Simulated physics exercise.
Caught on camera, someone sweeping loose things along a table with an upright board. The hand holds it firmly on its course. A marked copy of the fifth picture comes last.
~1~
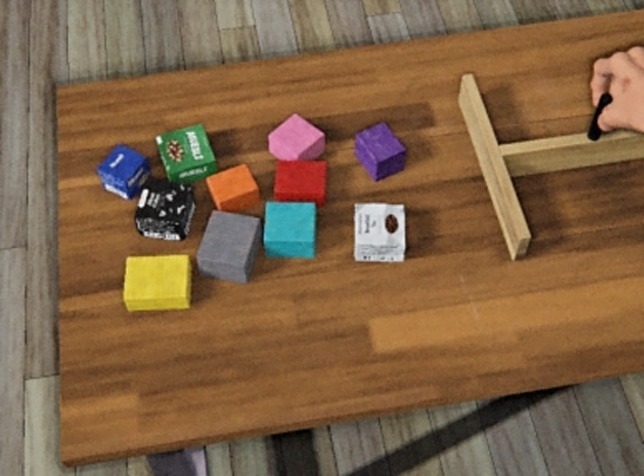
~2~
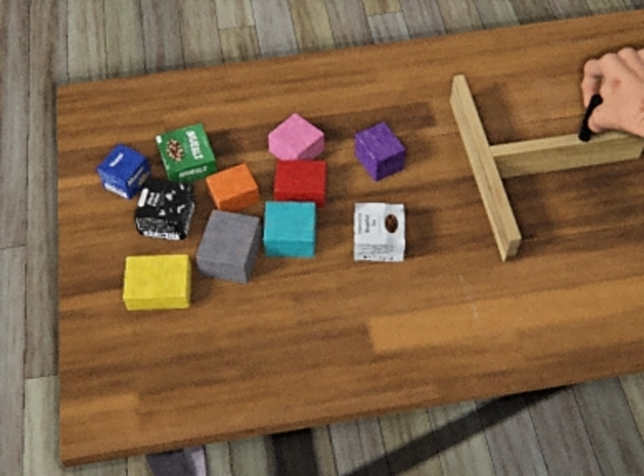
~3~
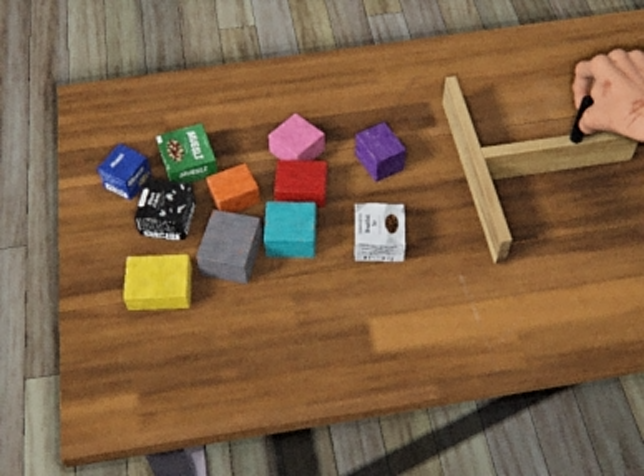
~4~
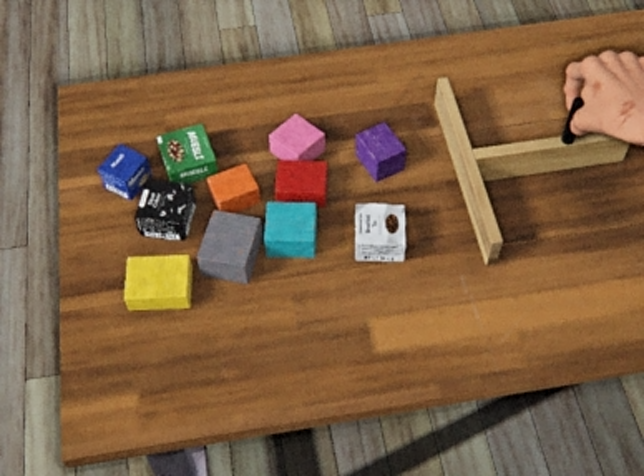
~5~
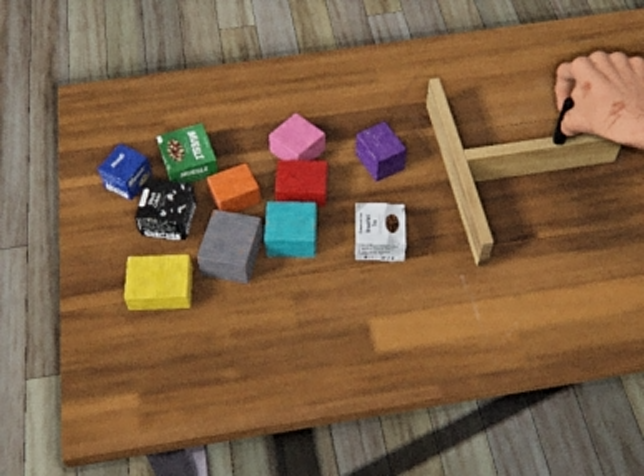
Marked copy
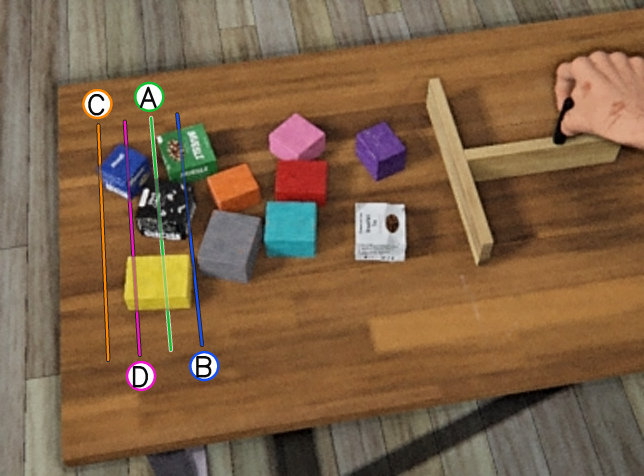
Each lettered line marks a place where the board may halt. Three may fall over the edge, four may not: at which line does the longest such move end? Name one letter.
Up to line B.
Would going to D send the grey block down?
Yes.
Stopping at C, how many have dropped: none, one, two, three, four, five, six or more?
In all, six or more.
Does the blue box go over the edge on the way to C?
Yes.
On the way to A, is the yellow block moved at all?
Yes.
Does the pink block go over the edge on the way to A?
No.
On the copy, A at (160, 224); B at (189, 220); C at (103, 232); D at (132, 228).
On B. First, board (363, 169); white packet (345, 239); purple block (334, 159).
Then, board (265, 183); yellow block (90, 295); black packet (104, 218).
Finally, board (189, 194); black packet over the edge; yellow block over the edge; two fallen.
By contrast, A drops five; C drops eight; D drops six.
